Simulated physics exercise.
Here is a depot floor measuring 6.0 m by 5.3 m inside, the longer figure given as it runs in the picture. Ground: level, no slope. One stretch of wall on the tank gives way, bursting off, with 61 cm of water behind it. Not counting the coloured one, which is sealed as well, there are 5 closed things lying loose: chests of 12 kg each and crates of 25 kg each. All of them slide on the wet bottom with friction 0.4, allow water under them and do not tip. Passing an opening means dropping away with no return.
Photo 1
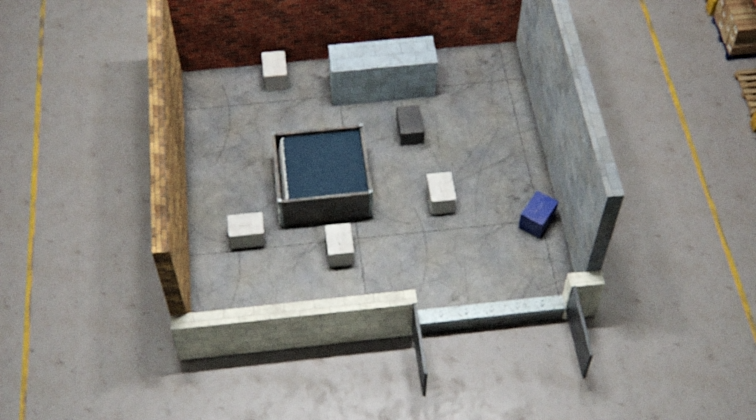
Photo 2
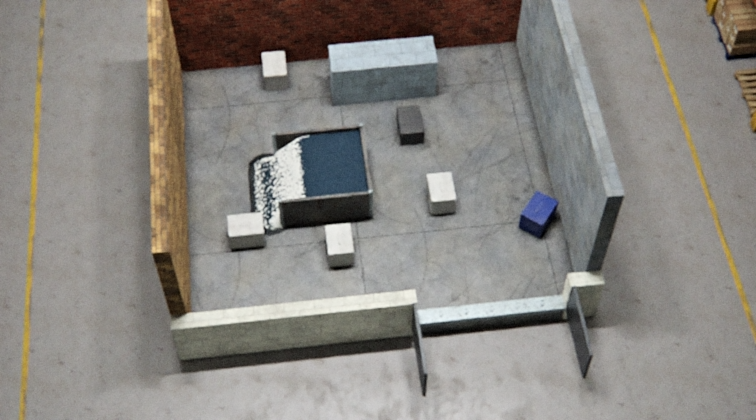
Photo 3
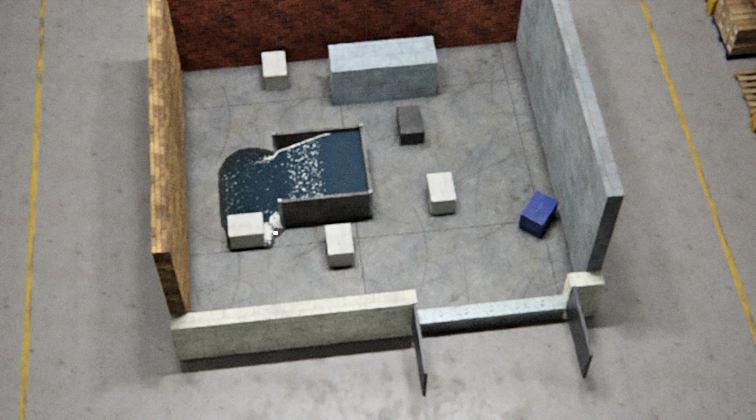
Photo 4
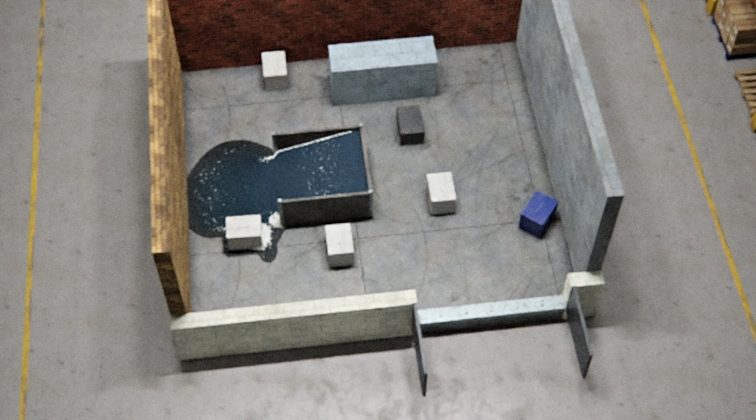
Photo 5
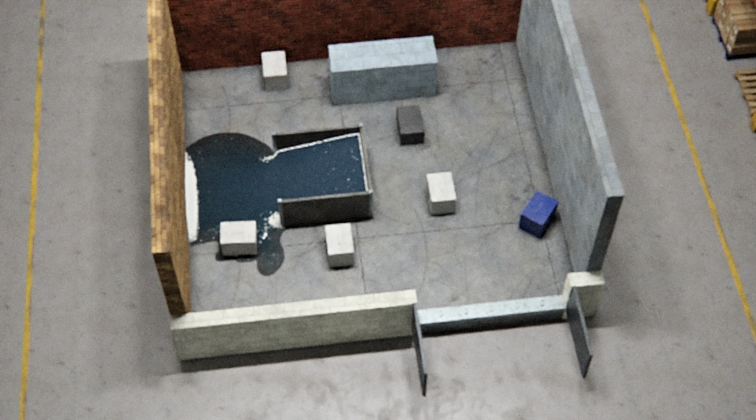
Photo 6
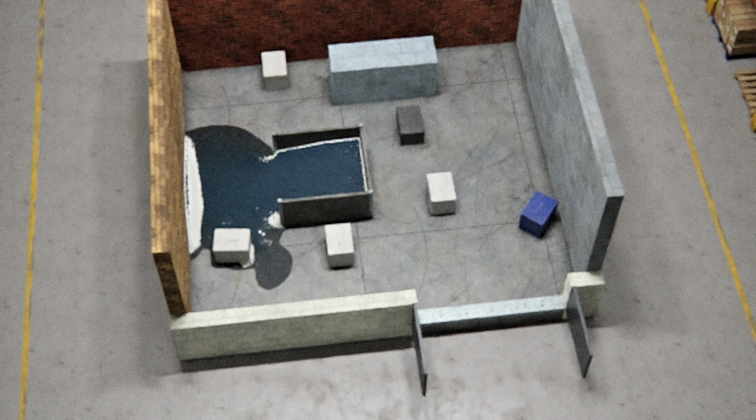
A walled floor held a tank of dark water whose left side burst open, and the water foamed out across the floor to the left wall, nudging one pale box slightly left.
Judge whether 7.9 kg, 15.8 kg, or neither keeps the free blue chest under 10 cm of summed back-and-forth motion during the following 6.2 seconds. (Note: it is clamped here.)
Only upper setting passes.
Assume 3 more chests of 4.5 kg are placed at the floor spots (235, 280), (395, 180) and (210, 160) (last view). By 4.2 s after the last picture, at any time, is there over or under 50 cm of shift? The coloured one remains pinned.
Each in order: Surpassed / not reached / surpassed.
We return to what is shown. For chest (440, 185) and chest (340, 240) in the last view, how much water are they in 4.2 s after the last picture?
I'd estimate 2 cm for the first and 4 cm for the second.
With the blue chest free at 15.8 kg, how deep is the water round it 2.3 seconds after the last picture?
Something like 0 centimetres.
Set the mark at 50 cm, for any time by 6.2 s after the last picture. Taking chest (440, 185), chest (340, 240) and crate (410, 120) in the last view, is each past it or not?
Listed order: Below the mark, above the mark and below the mark.
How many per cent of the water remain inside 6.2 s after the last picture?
Some 96 per cent remains.
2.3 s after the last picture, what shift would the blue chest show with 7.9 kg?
Roughly 0 cm.
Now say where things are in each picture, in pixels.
In the first picture, the blue chest at (540, 208) rests on the ground; 1.8 m2 under water; 0 of 6 have shifted.
In the second picture, the blue chest at (540, 208) rests on the ground; water covers 2.5 m2; 0 of 6 have shifted.
In the third picture, the blue chest at (540, 208) rests on the ground; water covers 3.3 m2; 0 of 6 have shifted.
In the fourth picture, the blue chest at (540, 208), on the bottom; 4.5 m2 under water; 0 of 6 have shifted.
In the fifth picture, the blue chest at (540, 208), on the bottom; 5.2 m2 under water; 1 of 6 have shifted.
In the sixth picture, the blue chest at (540, 208), on the bottom; water covers 5.8 m2; 1 of 6 have shifted.
Then, 0.6 s after the last picture the blue chest would be 0 cm from its start with 7.9 kg and 0 cm from its start with 15.8 kg; 0 cm of water round it then.
Then, 2.3 s after the last picture the blue chest would be 0 cm from its start with 7.9 kg and 0 cm from its start with 15.8 kg; 0 cm of water round it then.
Then, 4.2 s after the last picture the blue chest would be 0 cm from its start with 7.9 kg and 0 cm from its start with 15.8 kg; 2 cm of water round it then.
Then, 6.2 s after the last picture the blue chest would be 21 cm from its start with 7.9 kg and 0 cm from its start with 15.8 kg; 4 cm of water round it then.
